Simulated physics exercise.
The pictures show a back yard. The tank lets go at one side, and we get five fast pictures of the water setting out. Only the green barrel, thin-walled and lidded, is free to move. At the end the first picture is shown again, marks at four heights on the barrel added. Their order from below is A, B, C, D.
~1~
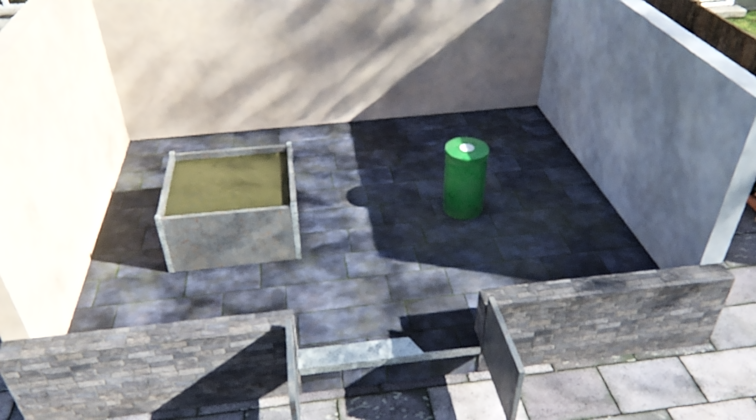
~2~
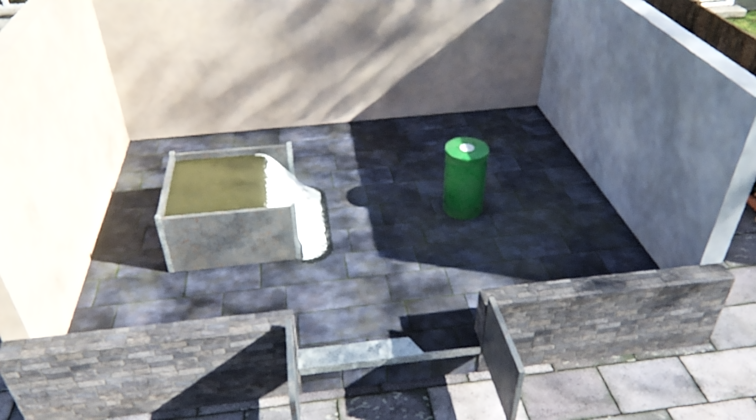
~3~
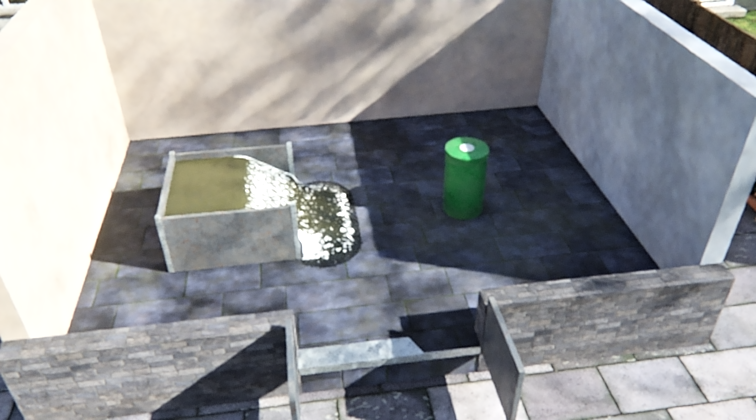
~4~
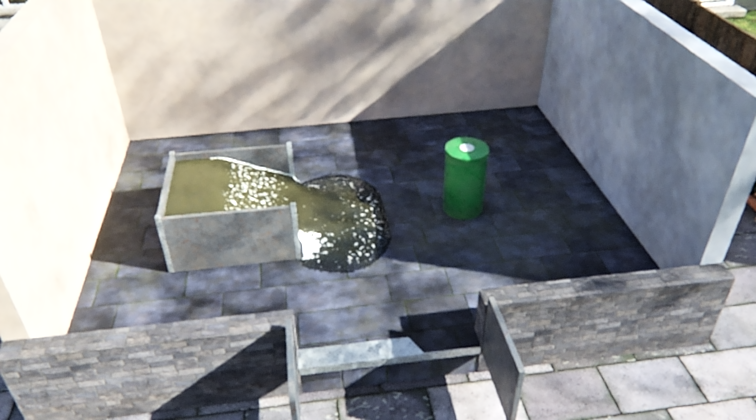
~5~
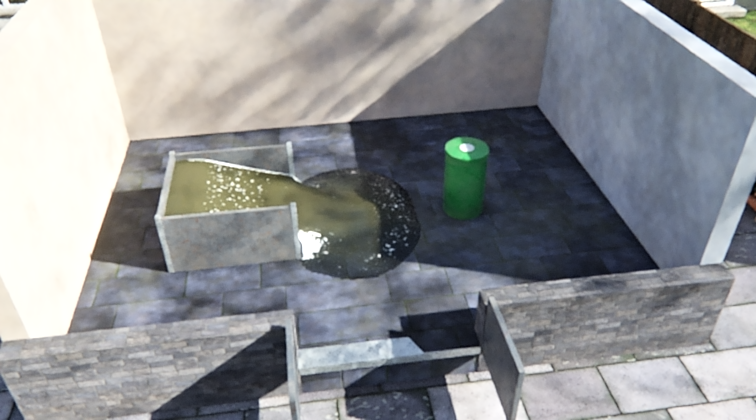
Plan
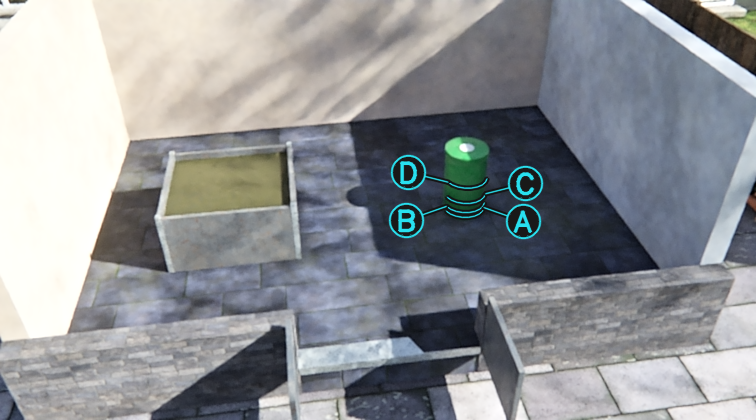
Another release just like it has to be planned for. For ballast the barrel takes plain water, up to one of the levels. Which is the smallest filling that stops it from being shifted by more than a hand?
Choose D.
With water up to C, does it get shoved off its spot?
Yes.
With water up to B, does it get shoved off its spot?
Yes, it does.
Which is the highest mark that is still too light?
Here it is mark C.
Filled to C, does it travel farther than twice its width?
No.
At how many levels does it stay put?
One.
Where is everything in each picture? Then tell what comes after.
Lid of the green barrel at (468, 148); tank full, its middle at (230, 184); open gate at (387, 303).
Water covers 2 % of the ground and is seen nearest the barrel at (319, 216).
Water covers 4 % of the ground and is seen nearest the barrel at (350, 215).
Water covers 7 % of the ground and is seen nearest the barrel at (375, 211).
Lid of the green barrel at (468, 148); water covers 10 % of the ground and is seen nearest the barrel at (405, 208).
On the marked copy, A at (468, 217); B at (469, 212); C at (469, 203); D at (471, 188); from the bottom up A, B, C, D.
Choosing A, it is pushed about 3 times its own width away.
Choosing B, it is pushed about 3 times its own width away.
Choosing C, it is pushed about half its own width away.
Choosing D, it does not move.
